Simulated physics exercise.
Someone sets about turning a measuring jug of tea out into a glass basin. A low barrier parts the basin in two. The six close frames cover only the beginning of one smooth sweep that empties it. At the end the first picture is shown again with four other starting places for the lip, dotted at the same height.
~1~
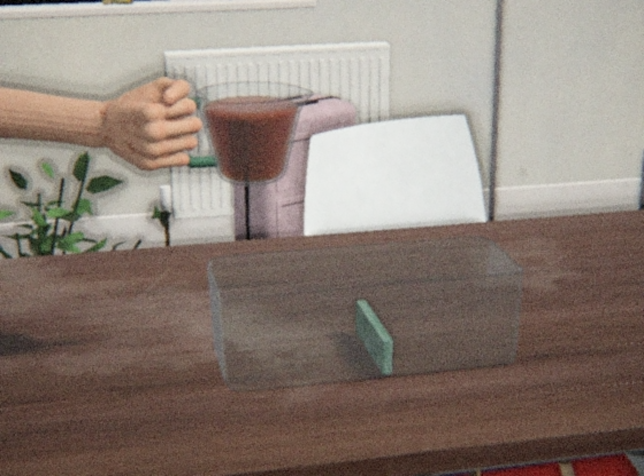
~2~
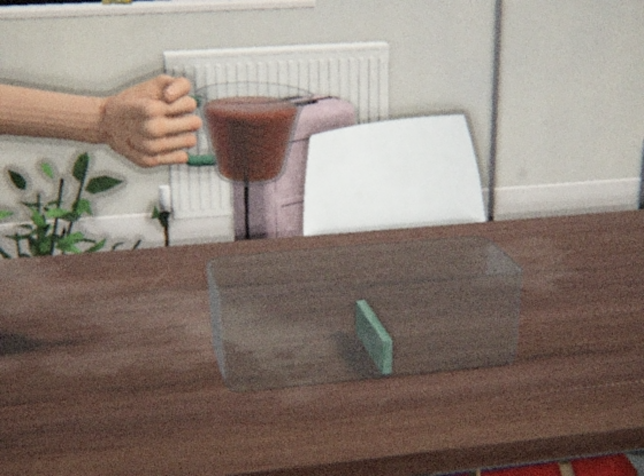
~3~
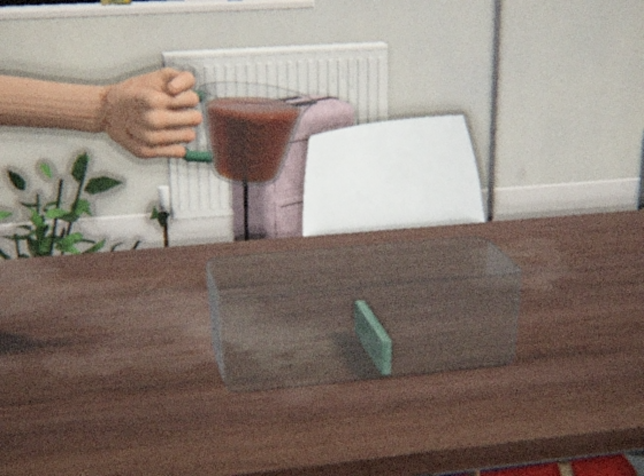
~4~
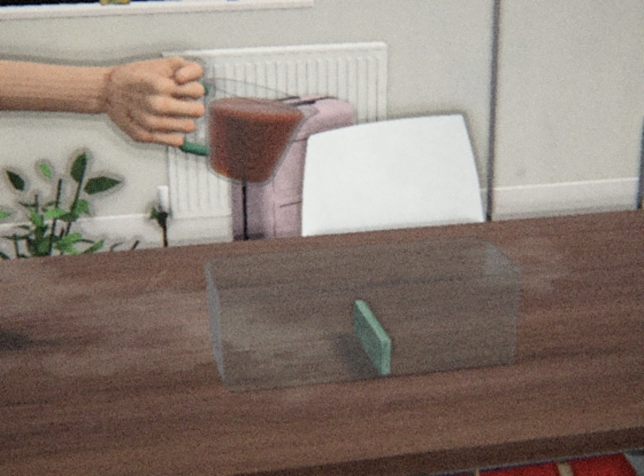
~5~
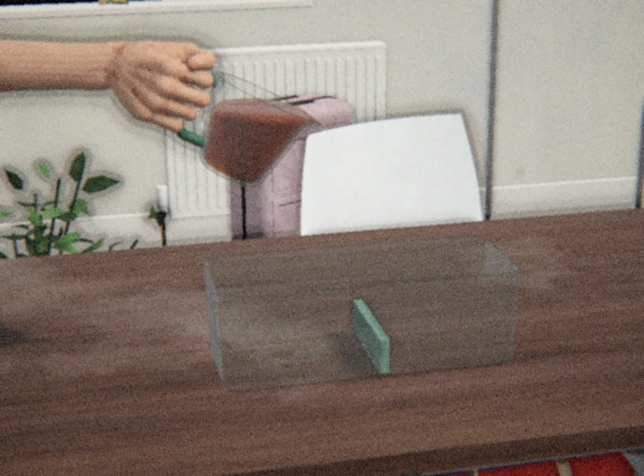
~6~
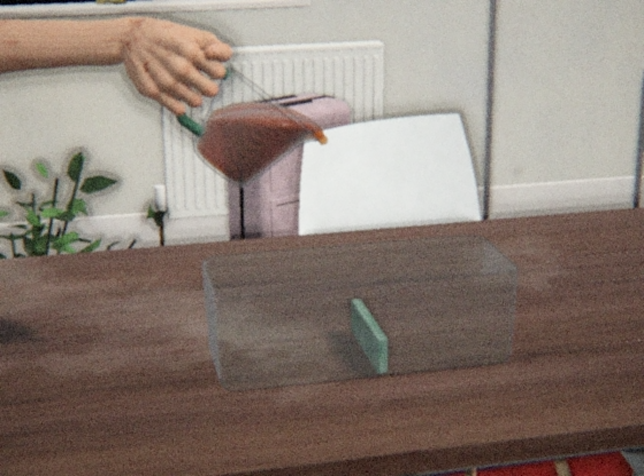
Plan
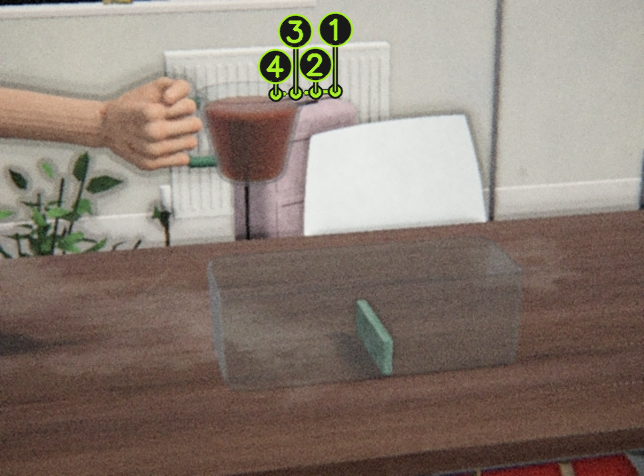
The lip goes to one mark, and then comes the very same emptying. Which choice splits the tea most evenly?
Go for 1.
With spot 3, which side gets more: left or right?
More ends on the left.
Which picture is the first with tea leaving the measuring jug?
In picture 6.
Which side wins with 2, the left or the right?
The left side.
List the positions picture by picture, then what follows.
Upright, lip at (312, 92); basin from (225, 390) to (514, 361); top of the wall at (374, 319); nothing has left yet, in the first picture.
Upright, lip at (313, 94); nothing has left yet, in the second picture.
Tipped about 7°, lip at (315, 100); nothing has left yet, in the third picture.
Tipped about 16°, lip at (318, 110); nothing has left yet, in the fourth picture.
Tipped about 27°, lip at (319, 123); nothing has left yet, in the fifth picture.
Tipped about 40°, lip at (317, 139); tea is over the lip, down to (317, 139), in the sixth picture.
In lime, 1 at (335, 91); 2 at (315, 92); 3 at (295, 93); 4 at (275, 94).
If 1 is chosen, about 49 % ends left of the wall and 48 % right of it; 3 % is lost outside.
If 2 is chosen, about 65 % ends left of the wall and 31 % right of it; 4 % is lost outside.
If 3 is chosen, about 83 % ends left of the wall and 10 % right of it; 6 % is lost outside.
If 4 is chosen, about 87 % ends left of the wall and 8 % right of it; 5 % is lost outside.
